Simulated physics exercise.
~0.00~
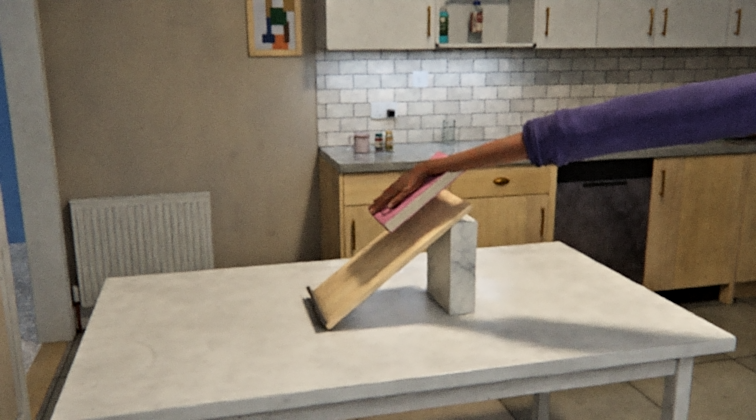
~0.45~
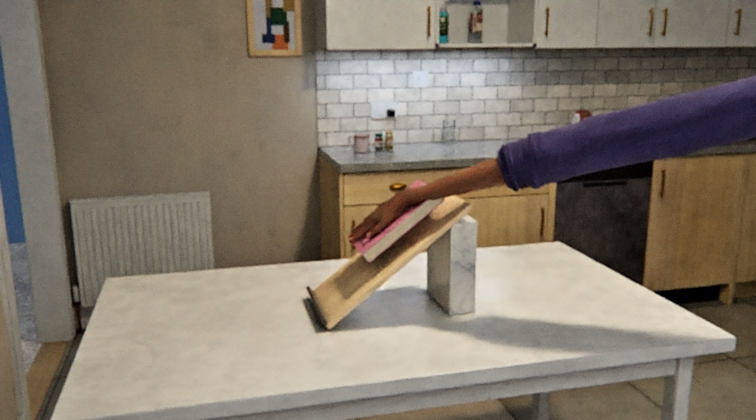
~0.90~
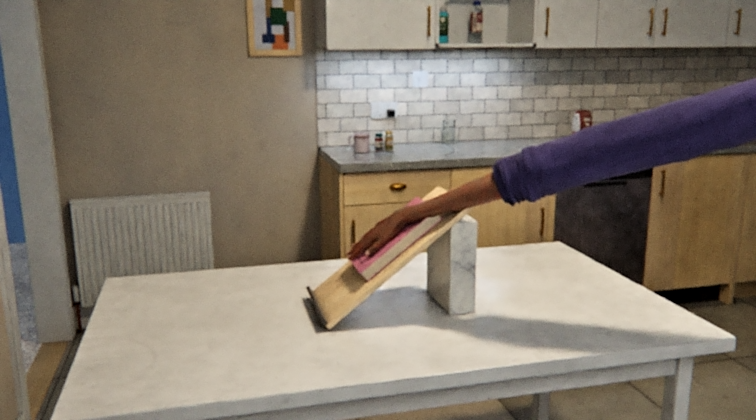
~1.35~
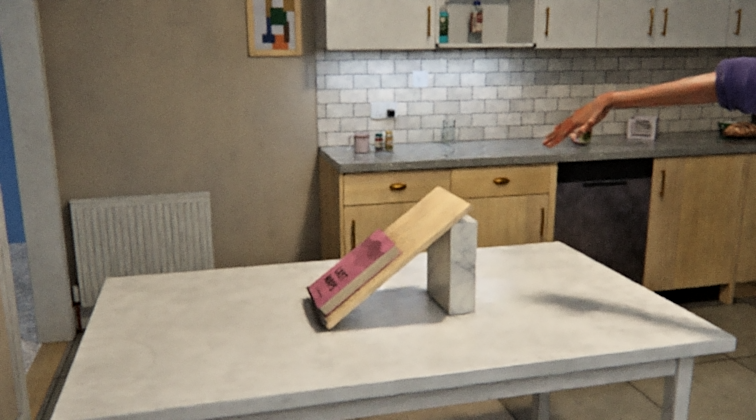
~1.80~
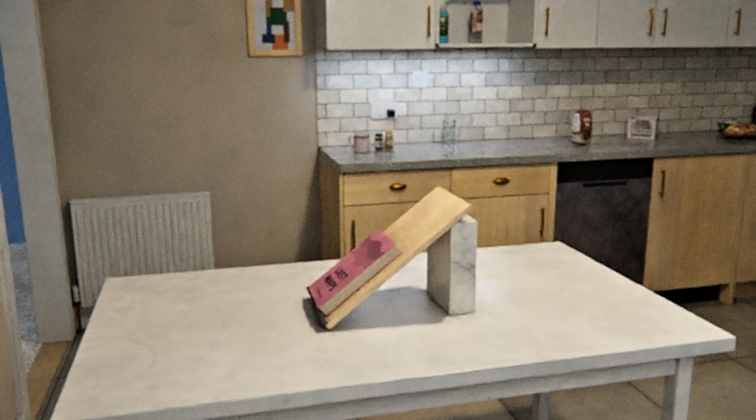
A pink book is held by a hand near the top of a sloping wooden board, which leans on an upright pale block on a white table. The fixed view looks across the table into a kitchen with wooden cabinets, white tiles and a radiator at left. The purple-sleeved arm, reaching in from the right, guides the book down and left along the board. The hand then lets go and draws back to the right, and the book ends up lower on the slope. It rests at the board's lower end, while the board stays in place.
